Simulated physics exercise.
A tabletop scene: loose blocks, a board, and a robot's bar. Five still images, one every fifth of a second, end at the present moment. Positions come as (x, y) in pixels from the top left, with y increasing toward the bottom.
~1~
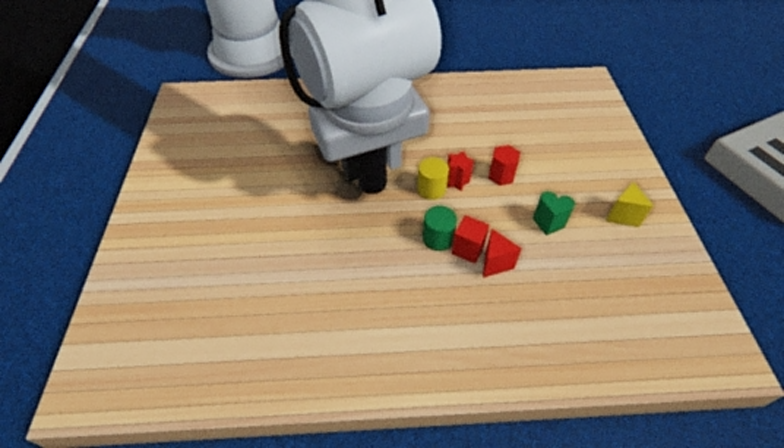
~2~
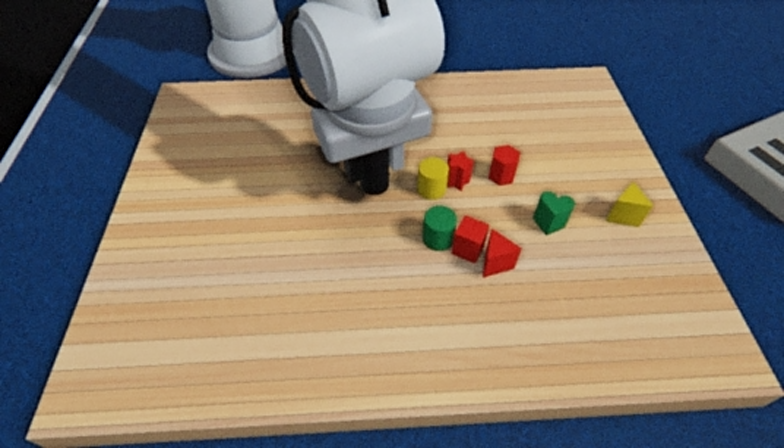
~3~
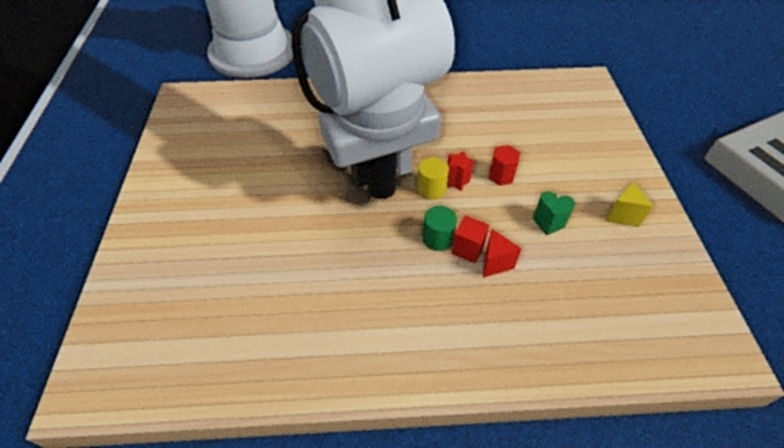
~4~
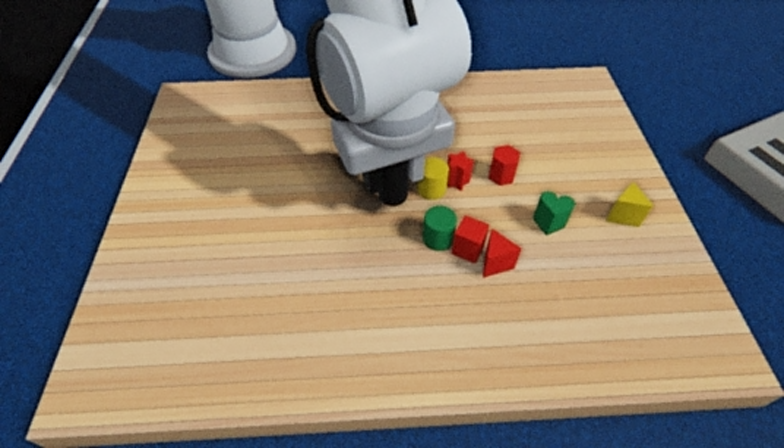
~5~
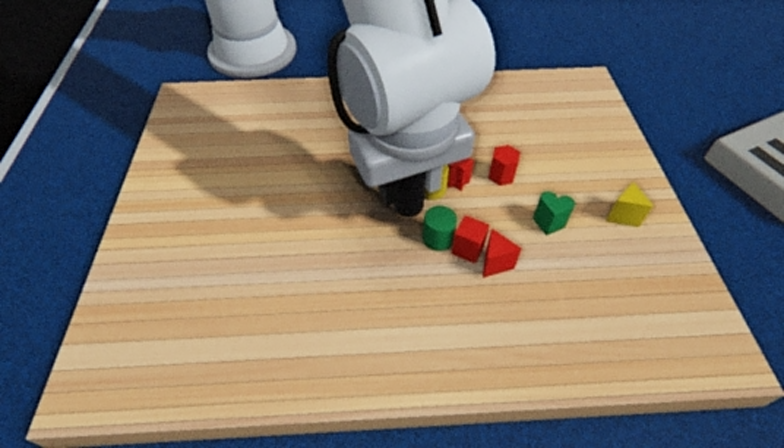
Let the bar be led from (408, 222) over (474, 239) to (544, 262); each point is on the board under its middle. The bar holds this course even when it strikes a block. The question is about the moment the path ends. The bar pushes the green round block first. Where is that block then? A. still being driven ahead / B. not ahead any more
B (not ahead any more)
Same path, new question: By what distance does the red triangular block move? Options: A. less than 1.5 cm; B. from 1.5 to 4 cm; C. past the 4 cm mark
Choice C: Past the 4 cm mark.
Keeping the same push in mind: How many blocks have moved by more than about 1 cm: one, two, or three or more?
Total: Three-plus.
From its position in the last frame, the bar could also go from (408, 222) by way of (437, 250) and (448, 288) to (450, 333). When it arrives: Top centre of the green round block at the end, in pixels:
Pixel (484, 259).
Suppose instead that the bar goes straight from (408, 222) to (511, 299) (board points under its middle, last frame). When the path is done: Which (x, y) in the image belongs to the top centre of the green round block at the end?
Around pixel (553, 276).
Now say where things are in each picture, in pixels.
The first frame shows bar tip at (373, 184); block tops, green round block at (441, 217); red square at (472, 229); red triangular block at (501, 244); green heart at (558, 202).
The second frame shows bar at (375, 186); blocks unchanged.
The third frame shows bar at (382, 190); blocks unchanged.
The fourth frame shows bar at (393, 196); blocks unchanged.
The fifth frame shows bar at (409, 207); green round block at (441, 217); red square at (472, 229); red triangular block at (501, 244); green heart at (558, 202).
What follows on the original path. One third of the way, bar at (456, 219); green round block at (475, 235); red square at (505, 246); red triangular block at (530, 257).
Two thirds of the way, bar at (502, 232); green round block at (496, 251); red square at (528, 261), turned 15° anticlockwise; red triangular block at (555, 269).
At the end, bar at (550, 248); green round block at (496, 250); red square at (529, 261), turned 15° anticlockwise; red triangular block at (556, 270); green heart in place.
